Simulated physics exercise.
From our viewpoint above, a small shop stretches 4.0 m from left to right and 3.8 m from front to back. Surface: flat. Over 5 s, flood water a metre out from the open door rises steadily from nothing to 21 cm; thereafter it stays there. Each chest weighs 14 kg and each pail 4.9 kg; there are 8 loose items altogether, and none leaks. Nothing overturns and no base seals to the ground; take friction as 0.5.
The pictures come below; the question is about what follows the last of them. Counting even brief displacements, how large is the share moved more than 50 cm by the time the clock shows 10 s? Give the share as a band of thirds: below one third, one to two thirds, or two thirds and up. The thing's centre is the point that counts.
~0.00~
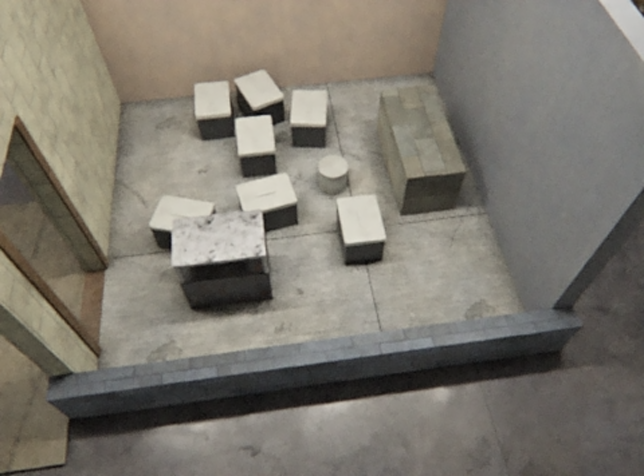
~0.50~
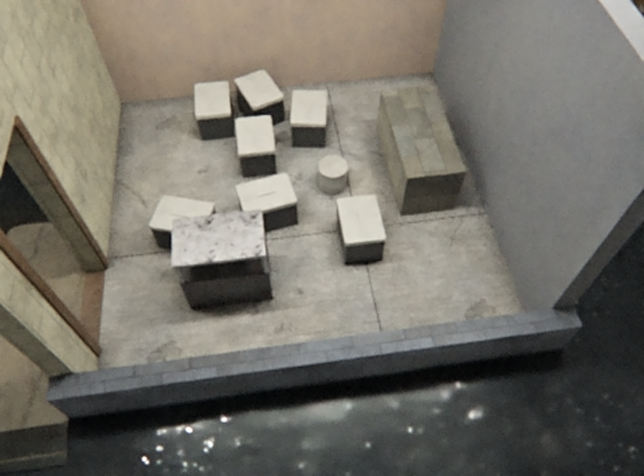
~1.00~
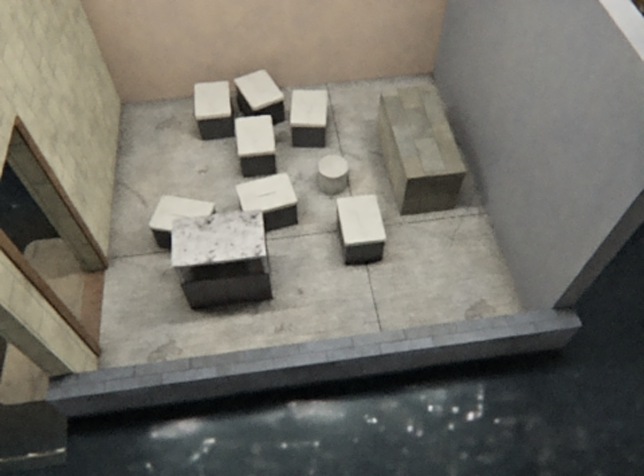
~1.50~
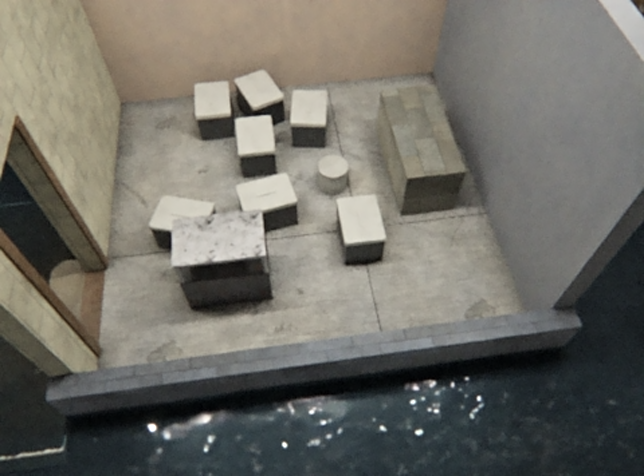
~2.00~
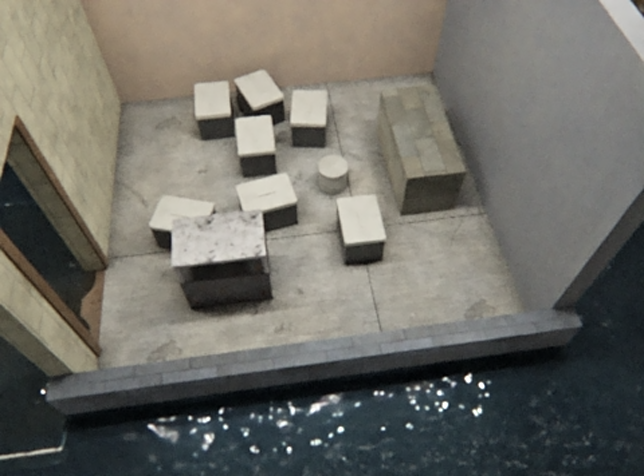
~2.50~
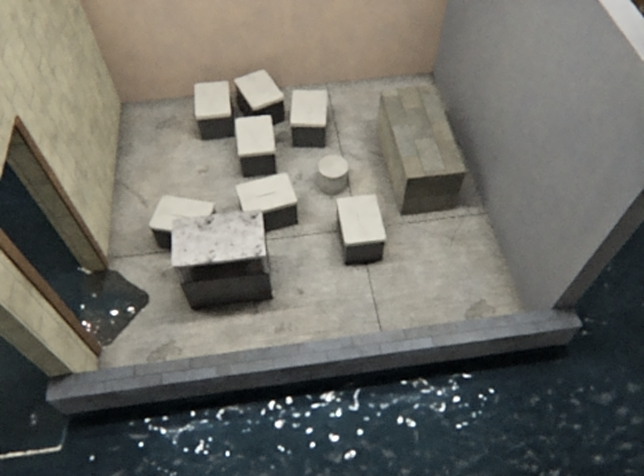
The share is below one third.
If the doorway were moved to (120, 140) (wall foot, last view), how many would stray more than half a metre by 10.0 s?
Then it comes to 7 of them.
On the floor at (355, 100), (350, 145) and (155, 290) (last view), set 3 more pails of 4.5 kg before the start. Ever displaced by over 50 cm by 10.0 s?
Respectively, lower, lower and higher.
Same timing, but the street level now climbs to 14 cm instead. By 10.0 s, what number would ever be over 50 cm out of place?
So the tally would be 0.
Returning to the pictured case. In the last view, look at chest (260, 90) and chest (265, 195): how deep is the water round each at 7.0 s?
Depth approx. 0 cm / 3 cm.
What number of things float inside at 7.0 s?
Just then, the number is 0.
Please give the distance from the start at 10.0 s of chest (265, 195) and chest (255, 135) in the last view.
Shifts: 0 cm / 20 cm.
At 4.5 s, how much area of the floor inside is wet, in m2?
That flooded area is roughly 3.0 m2.
After 3.5 s 0 of 8 are over 50 cm from their spots; 0 afloat.
After 4.5 s 0 of 8 are over 50 cm from their spots; 0 afloat.
After 7.0 s 1 of 8 are over 50 cm from their spots; 0 afloat.
After 10.0 s 1 of 8 are over 50 cm from their spots, and 1 have been at some point; 2 afloat.
